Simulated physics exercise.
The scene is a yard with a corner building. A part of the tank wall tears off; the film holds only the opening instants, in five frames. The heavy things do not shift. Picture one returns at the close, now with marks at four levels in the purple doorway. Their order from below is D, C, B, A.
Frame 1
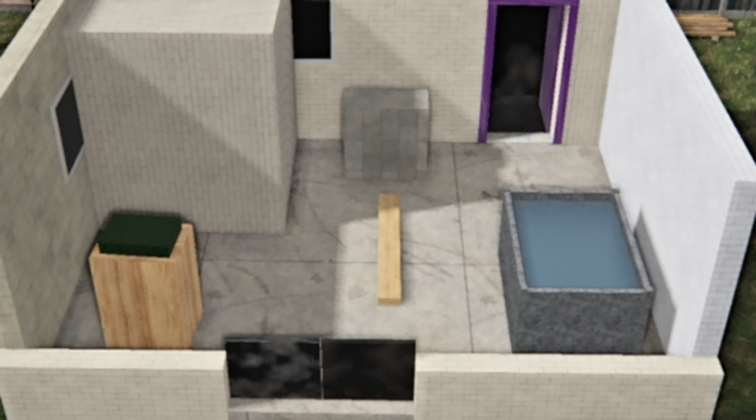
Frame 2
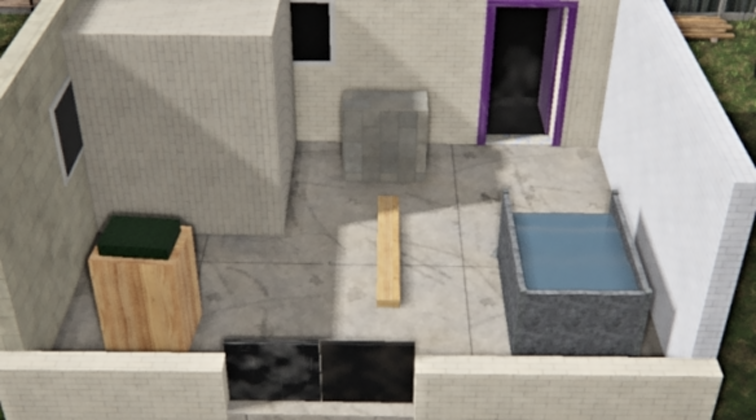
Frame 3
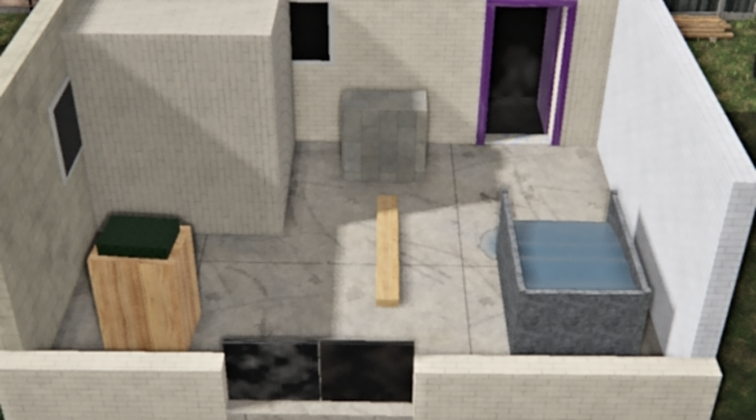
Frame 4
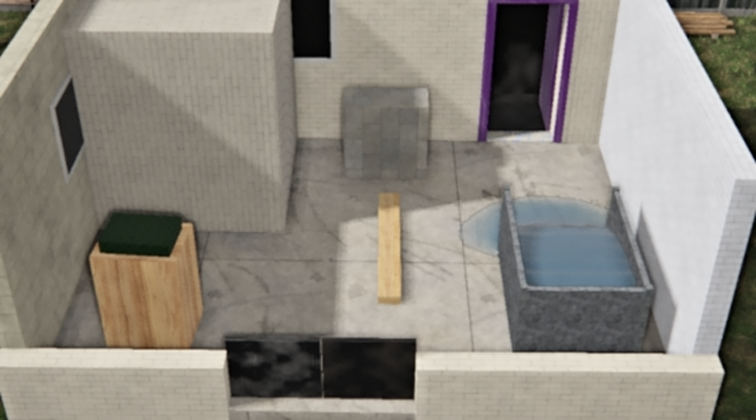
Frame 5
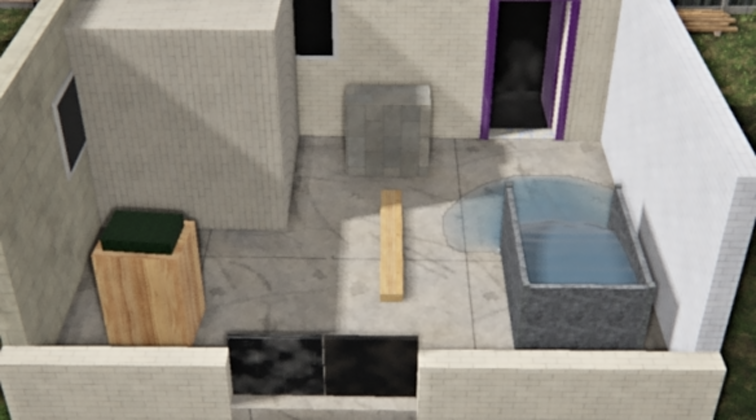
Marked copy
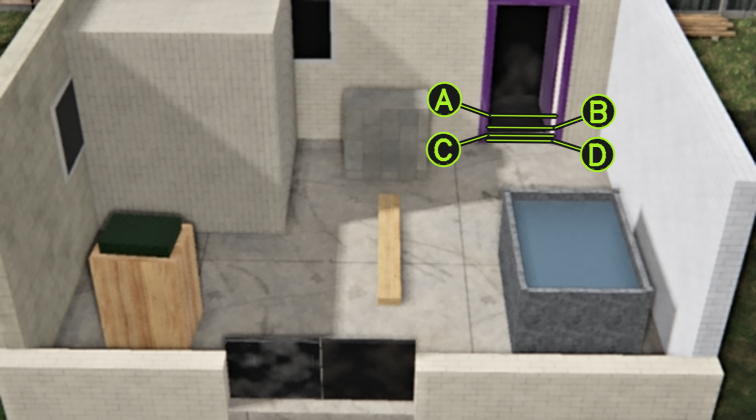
In this clip, a grey tank of water stands at the right of a walled yard with a purple doorway; the water level in the tank drops, and a shallow pool spreads across the paving behind it and to its left.
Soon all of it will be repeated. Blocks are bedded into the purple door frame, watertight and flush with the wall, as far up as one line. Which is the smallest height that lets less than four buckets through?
Use mark A.
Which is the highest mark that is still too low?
That is mark B.
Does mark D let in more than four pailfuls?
Yes, it does.
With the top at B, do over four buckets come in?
Yes.
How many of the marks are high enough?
One of them.
On the marked copy, A at (522, 115); B at (521, 127); C at (520, 135); D at (520, 140); from the bottom up D, C, B, A.
Choosing A, a splash gets over, under a bucket.
Choosing B, about 9 bucketfuls get in.
Choosing C, dozens of bucketfuls pour in.
Choosing D, dozens of bucketfuls pour in.
